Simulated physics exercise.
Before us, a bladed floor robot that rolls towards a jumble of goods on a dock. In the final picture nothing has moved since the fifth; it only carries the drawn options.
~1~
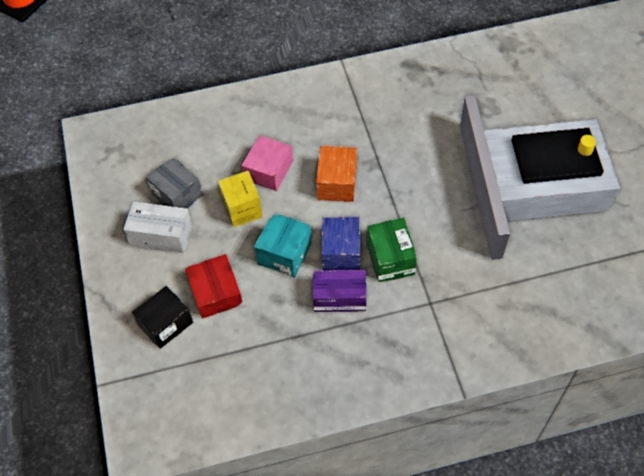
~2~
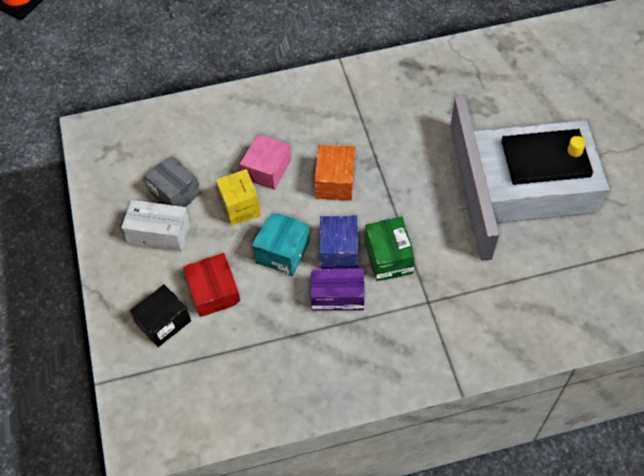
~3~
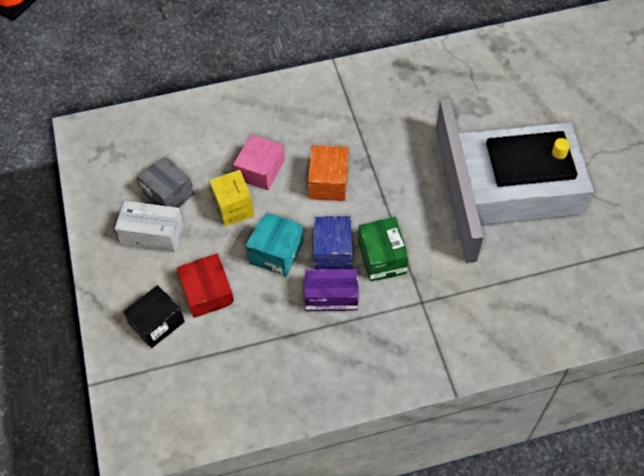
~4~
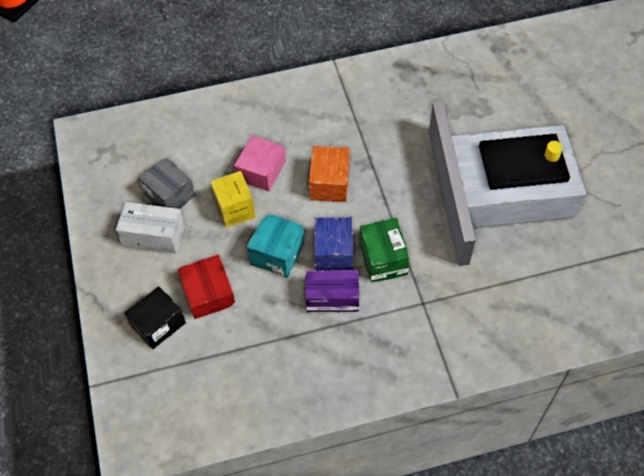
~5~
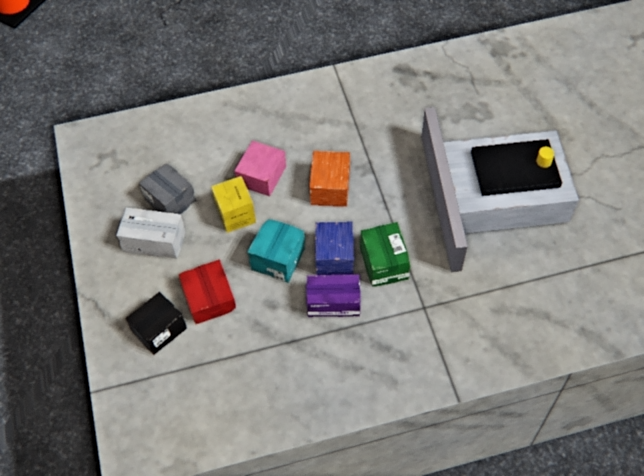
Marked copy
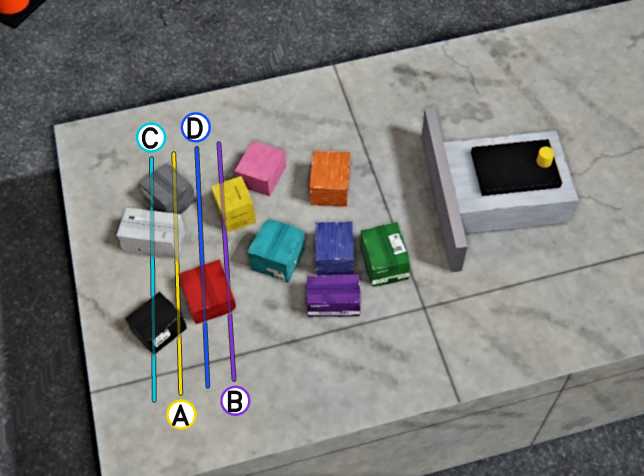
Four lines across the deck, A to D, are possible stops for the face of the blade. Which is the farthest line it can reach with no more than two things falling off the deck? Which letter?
No farther than C.
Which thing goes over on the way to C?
The white parcel goes over.
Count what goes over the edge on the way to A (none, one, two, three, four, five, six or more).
By then, none.
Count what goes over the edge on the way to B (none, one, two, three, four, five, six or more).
By then, none.
On the copy, A at (177, 264); B at (226, 252); C at (153, 269); D at (202, 258).
On C. First, robot (407, 191); purple parcel (323, 308); green parcel (323, 267).
Then, robot (300, 216); white parcel (118, 218); black parcel (139, 336).
Finally, robot (217, 236); white parcel over the edge; red parcel (81, 309); one fallen.
By contrast, A is within the limit but short; B is within the limit but short; D is within the limit but short.
